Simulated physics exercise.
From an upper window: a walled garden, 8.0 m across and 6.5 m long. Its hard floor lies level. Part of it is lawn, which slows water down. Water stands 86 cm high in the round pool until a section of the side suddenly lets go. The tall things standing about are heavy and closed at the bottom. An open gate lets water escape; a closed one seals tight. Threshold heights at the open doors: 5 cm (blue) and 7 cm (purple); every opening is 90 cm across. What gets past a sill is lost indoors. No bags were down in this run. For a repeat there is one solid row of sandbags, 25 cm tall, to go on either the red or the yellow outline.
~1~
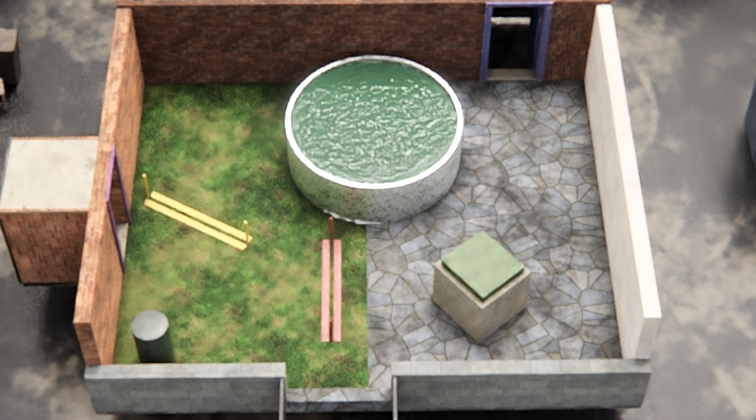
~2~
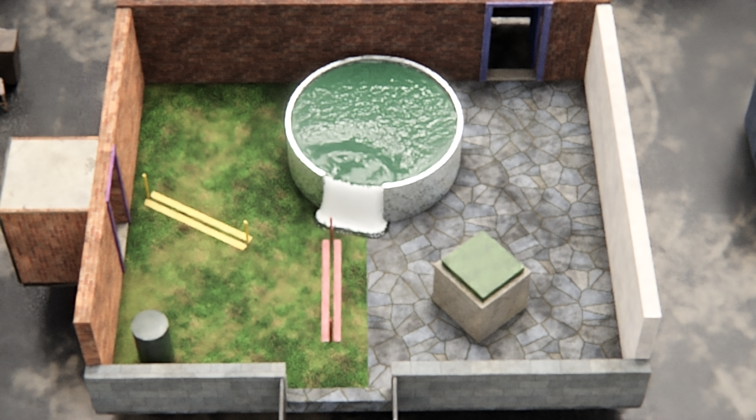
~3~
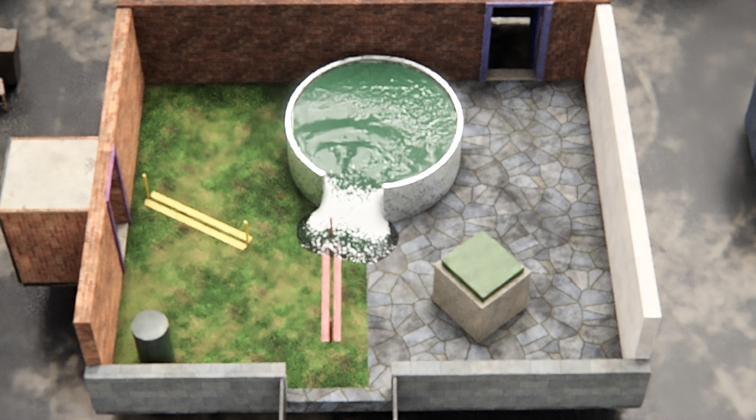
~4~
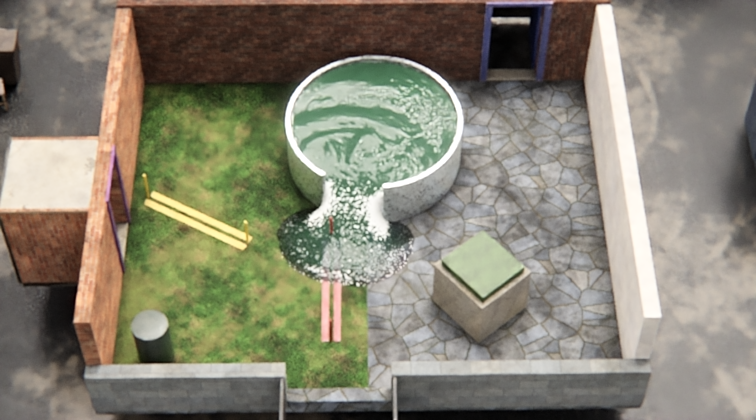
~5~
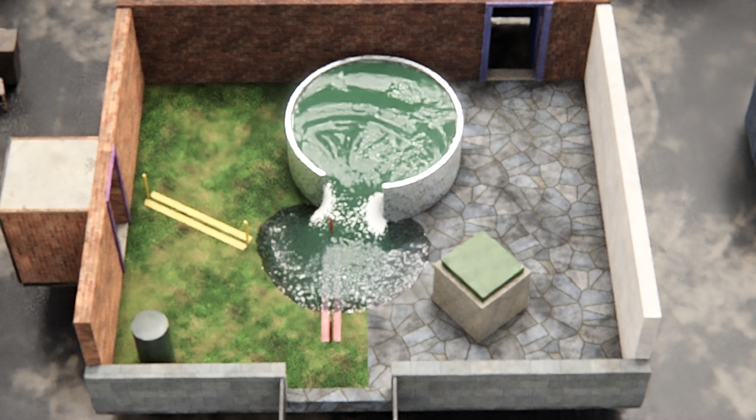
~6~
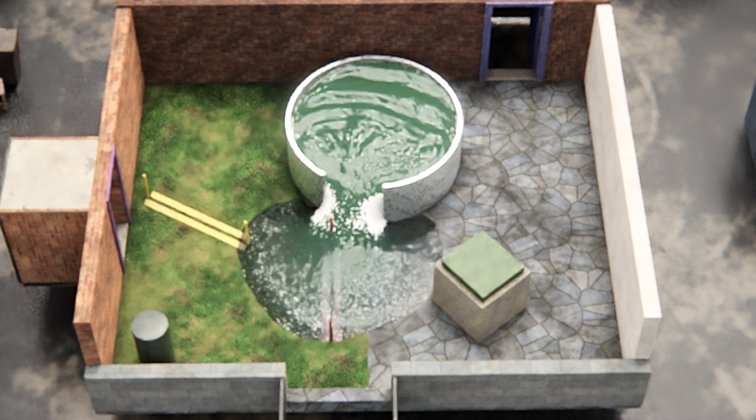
In a walled garden of lawn and paving, a round pool of green water stands still, then pours through a gap in its front, spreading in a widening fan over grass and stone and across the red outline.
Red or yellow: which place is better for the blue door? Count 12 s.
Choose yellow.
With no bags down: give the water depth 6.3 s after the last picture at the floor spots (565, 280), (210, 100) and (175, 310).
In that order: 5, 2 and 12 cm.
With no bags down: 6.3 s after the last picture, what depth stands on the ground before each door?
In cm: Blue 0, purple 10.
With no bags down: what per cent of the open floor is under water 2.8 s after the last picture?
About 55 per cent.
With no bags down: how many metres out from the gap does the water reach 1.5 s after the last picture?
Roughly 4.8 m.
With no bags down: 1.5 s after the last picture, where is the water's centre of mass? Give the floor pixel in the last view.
At about (356, 204).
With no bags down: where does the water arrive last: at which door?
The blue one.
Then, 0.7 s after the last picture water covers 30 % of the floor and is deepest (49 cm) near (344, 221) in the run without bags; in at the blue door, 0 L with no bags, 0 L with the row on red, 0 L on yellow.
Then, 1.5 s after the last picture water covers 40 % of the floor and is deepest (40 cm) near (344, 221) in the run without bags; in at the blue door, 0 L with no bags, 0 L with the row on red, 0 L on yellow.
Then, 2.8 s after the last picture water covers 55 % of the floor and is deepest (33 cm) near (344, 221) in the run without bags; in at the blue door, 0 L with no bags, 0 L with the row on red, 0 L on yellow.
Then, 6.3 s after the last picture water covers 85 % of the floor and is deepest (20 cm) near (344, 221) in the run without bags; in at the blue door, 0 L with no bags, 7 L with the row on red, 0 L on yellow.
Then, 11.3 s after the last picture water covers 100 % of the floor and is deepest (14 cm) near (334, 95) in the run without bags; in at the blue door, 5 L with no bags, 89 L with the row on red, 4 L on yellow.
